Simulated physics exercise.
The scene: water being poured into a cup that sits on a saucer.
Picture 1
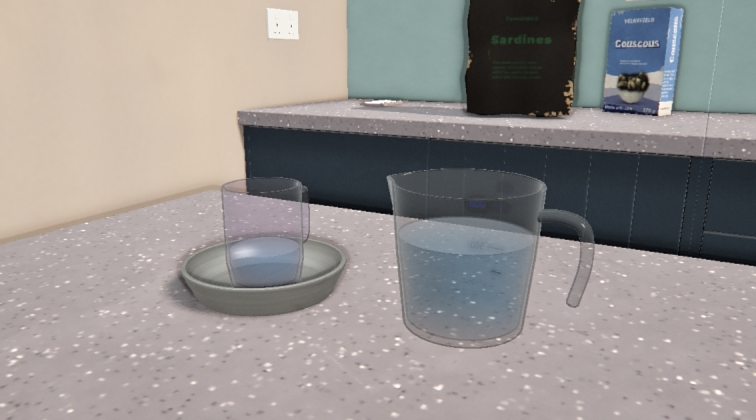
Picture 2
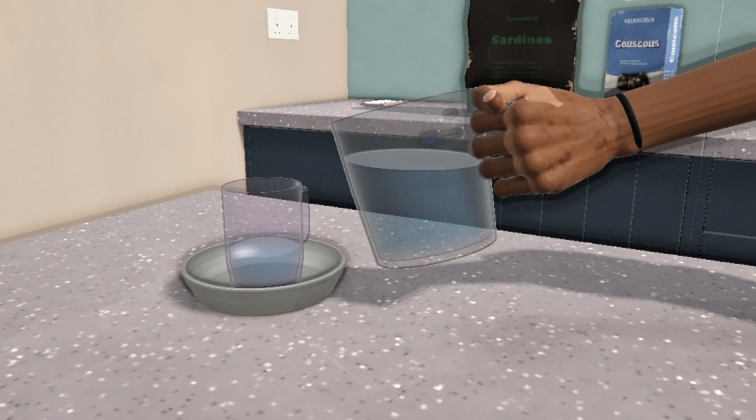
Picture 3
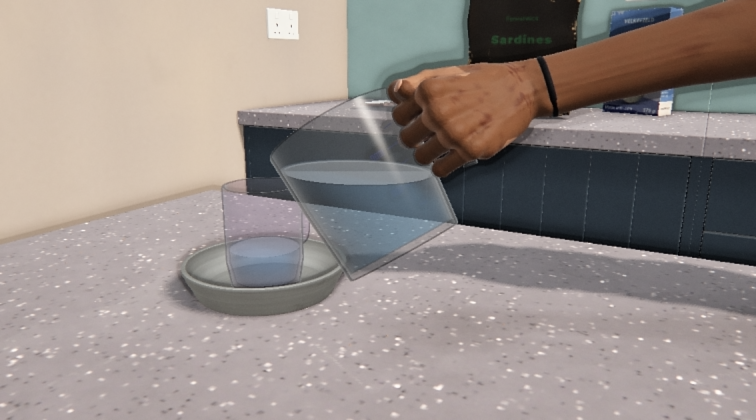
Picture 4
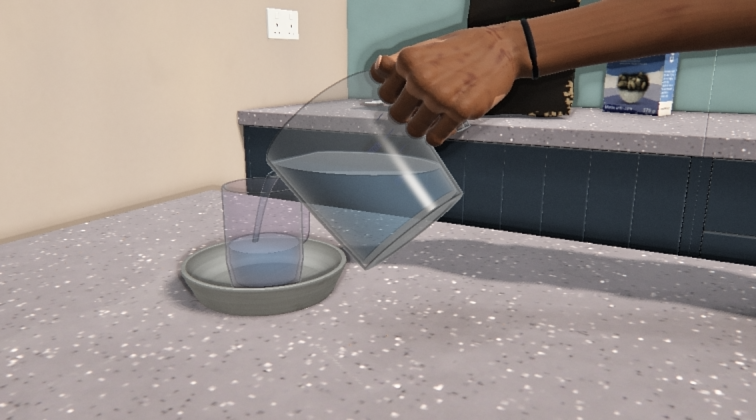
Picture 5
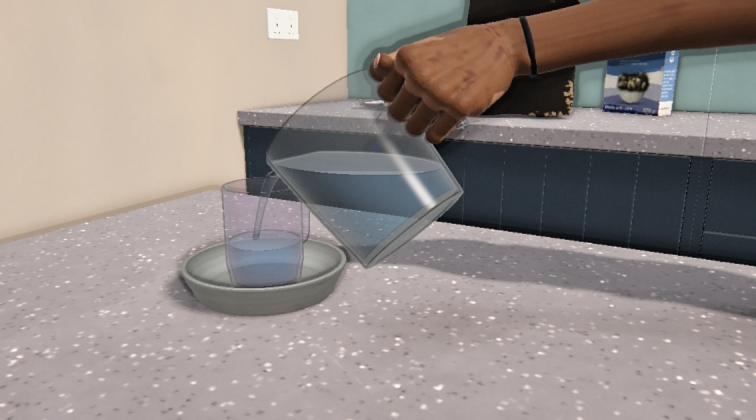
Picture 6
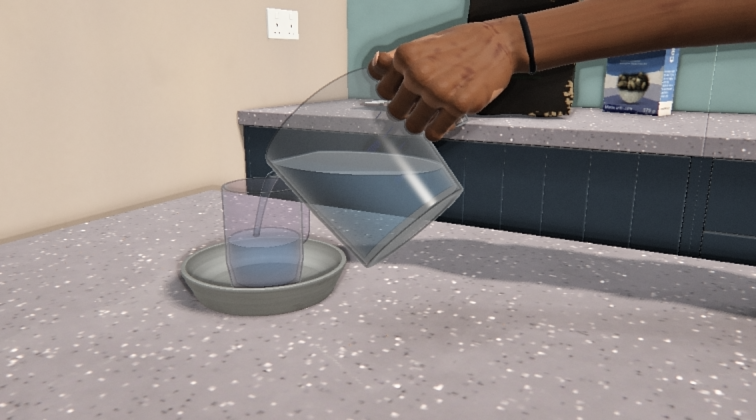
A hand lifts a clear jug, tips it left and pours water into a cup.
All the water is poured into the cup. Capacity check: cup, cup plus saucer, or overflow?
Overflow.
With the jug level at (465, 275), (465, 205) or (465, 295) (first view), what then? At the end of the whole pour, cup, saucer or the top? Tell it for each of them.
In that order: The saucer catches it, over both, the cup holds it.
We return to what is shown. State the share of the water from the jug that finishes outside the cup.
Roughly 65 in a hundred.
Shortly, the cup is full to the brim; the saucer is wet, with room to spare.
Then, the cup is full to the brim; the saucer is nearly full.
At the finish, the cup is full to the brim; the saucer is full and running over.
